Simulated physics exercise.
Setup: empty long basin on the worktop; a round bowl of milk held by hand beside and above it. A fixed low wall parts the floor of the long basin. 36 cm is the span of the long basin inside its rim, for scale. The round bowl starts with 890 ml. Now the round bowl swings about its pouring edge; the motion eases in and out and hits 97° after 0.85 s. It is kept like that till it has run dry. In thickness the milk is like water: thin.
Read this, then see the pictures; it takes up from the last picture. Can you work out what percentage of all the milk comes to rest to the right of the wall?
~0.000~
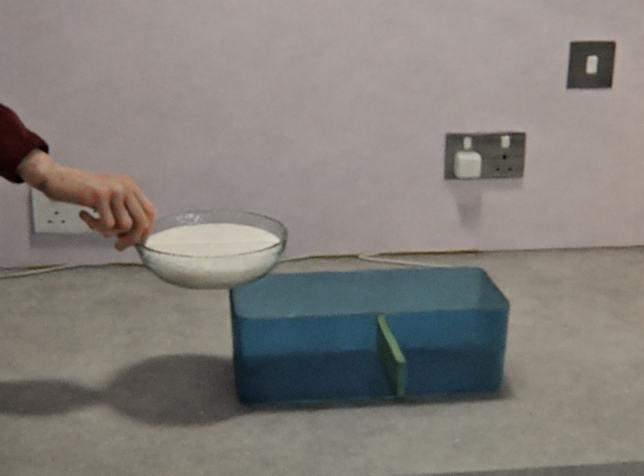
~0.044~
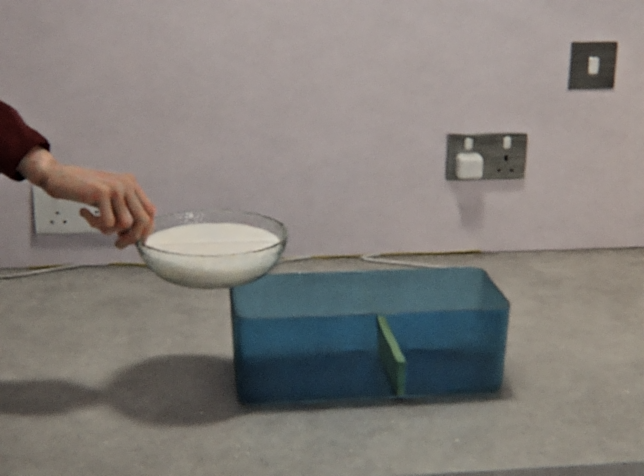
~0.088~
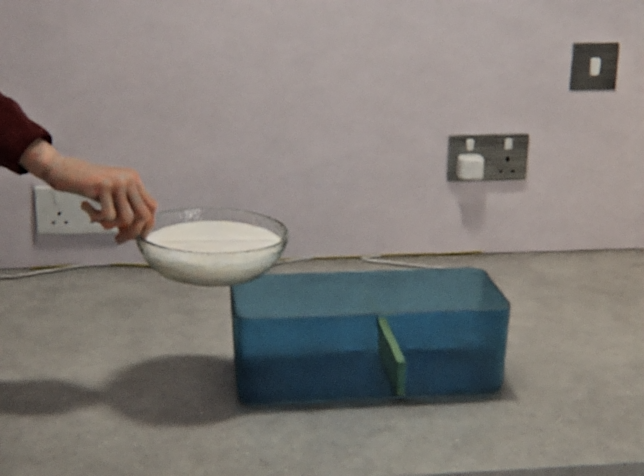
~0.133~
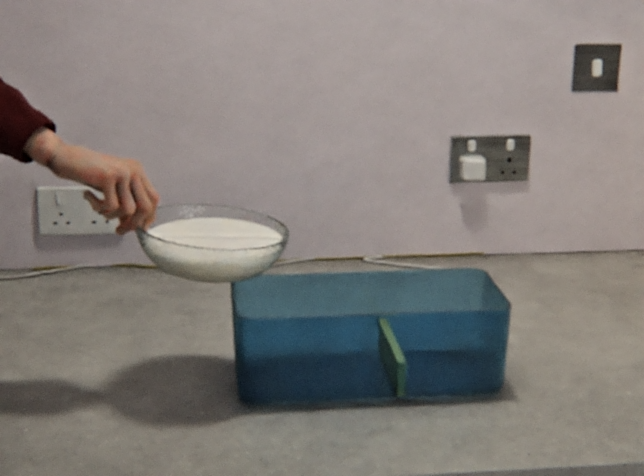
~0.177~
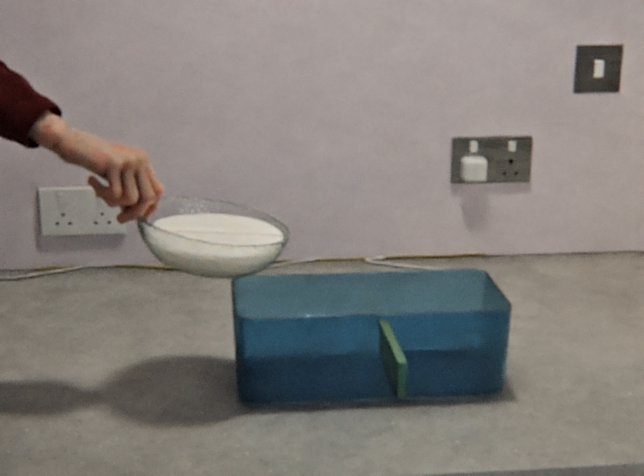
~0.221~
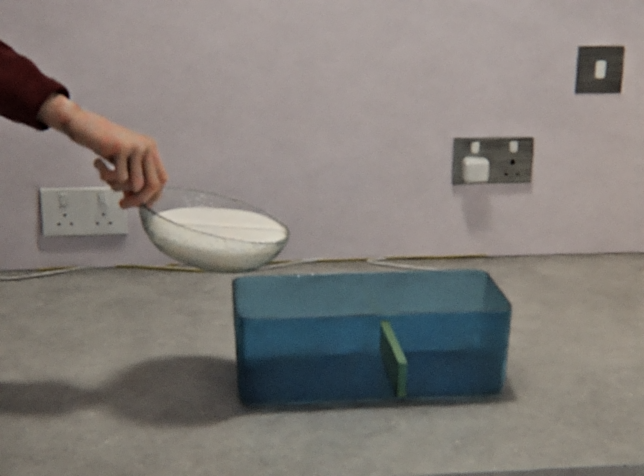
I would put it at 13 per cent.
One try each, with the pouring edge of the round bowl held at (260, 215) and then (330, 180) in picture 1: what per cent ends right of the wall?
I'd say 10 percent on the first go, 70 percent on the next.
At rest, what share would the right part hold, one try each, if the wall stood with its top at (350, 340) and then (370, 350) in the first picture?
One try each: Around 75 percent and then around 55 percent.
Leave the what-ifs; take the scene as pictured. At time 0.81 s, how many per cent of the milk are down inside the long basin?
I'd put it at roughly 94 per cent.
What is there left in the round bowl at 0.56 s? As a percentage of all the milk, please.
Roughly 30 percent.
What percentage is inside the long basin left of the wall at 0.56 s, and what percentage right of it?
About 16 left, about 0 right.
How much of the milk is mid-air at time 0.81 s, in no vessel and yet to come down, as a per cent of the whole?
Roughly 5 %.
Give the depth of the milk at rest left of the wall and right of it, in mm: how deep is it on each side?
Final levels - left approx 24 mm, right approx 6 mm.
After 0.56 s the tilt is 72° and 31 per cent is still to pour, 16 is left of the wall and 0 right of it.
After 0.81 s the tilt is 96° and 0 per cent is still to pour, 84 is left of the wall and 11 right of it.
After 1.07 s the tilt is 97° and 0 per cent is still to pour, 81 is left of the wall and 12 right of it.
After 1.35 s the tilt is 97° and 0 per cent is still to pour, 80 is left of the wall and 13 right of it.
In the end 80 per cent lies left of the wall, 13 right of it and 7 outside.
